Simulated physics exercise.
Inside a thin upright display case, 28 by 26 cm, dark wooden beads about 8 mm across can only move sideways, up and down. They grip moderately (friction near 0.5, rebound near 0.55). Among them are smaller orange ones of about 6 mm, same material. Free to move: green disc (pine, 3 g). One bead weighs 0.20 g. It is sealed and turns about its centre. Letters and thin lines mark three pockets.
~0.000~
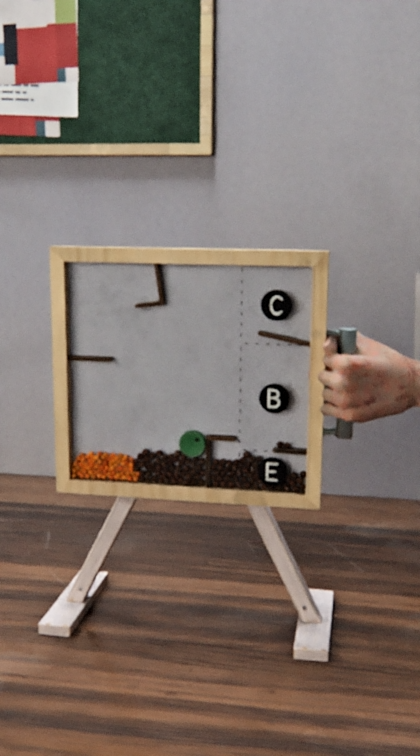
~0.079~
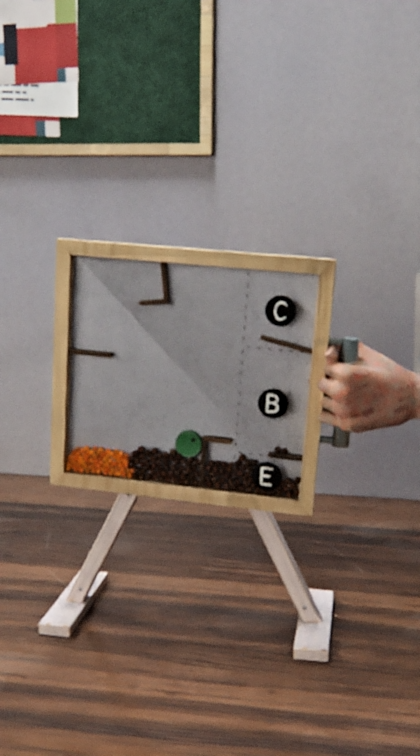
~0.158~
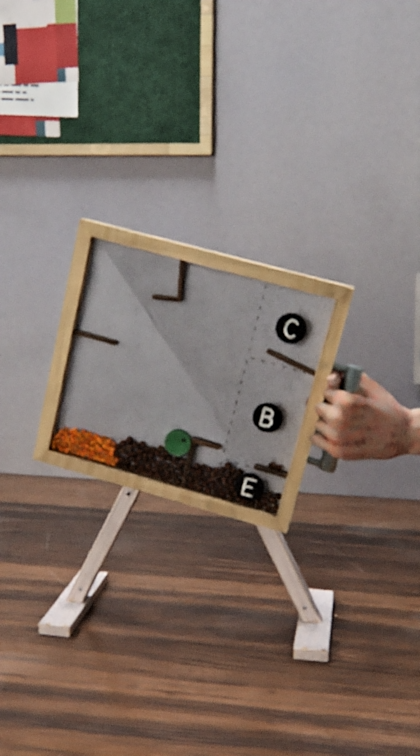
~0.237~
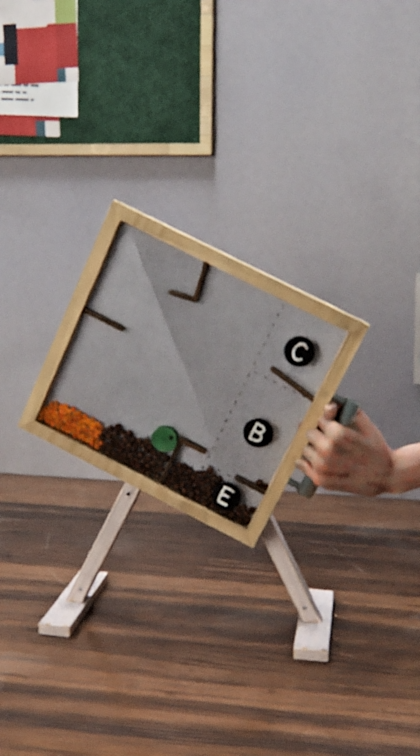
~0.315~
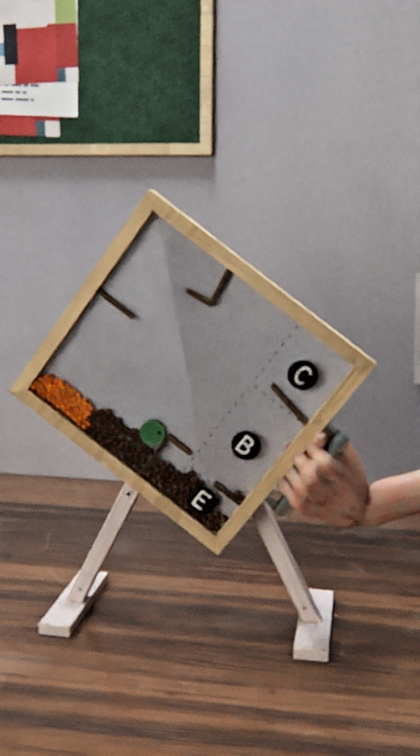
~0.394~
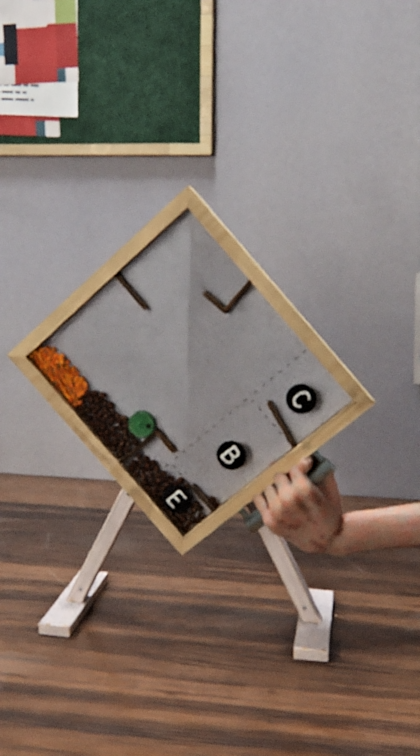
We see a hand steadily turn a wooden-framed case clockwise on its stand, from level to steeply tilted, while the dark and orange beads, green disc and lettered discs inside turn with it, barely shifting within the case.
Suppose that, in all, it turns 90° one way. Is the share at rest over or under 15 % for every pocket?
B over, C under, E over 15 %.
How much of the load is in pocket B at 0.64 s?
Some 0 per cent.
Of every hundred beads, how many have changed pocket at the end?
Roughly 65 per cent.
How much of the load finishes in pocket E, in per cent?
Roughly 30 per cent.
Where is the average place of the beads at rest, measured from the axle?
About 5 cm left and 10 cm below.
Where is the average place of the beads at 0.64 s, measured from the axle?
Some 11 cm left and 1 cm below.
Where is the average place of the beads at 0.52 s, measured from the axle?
Some 11 cm left and 3 cm below.
After 0.52 s, it stands 67° clockwise; the beads' middle is 11 cm left of and 3 cm below the centre; E 25 %.
After 0.64 s, it stands 84° clockwise; the beads' middle is 11 cm left of and 1 cm below the centre; E 30 %.
After 0.75 s, it stands 90° clockwise; the beads' middle is 10 cm left of and 1 cm below the centre; E 30 %.
At rest by 2.1 s, it stands 90° clockwise; B 60 %, C 0 %, E 30 %, elsewhere 15 %.
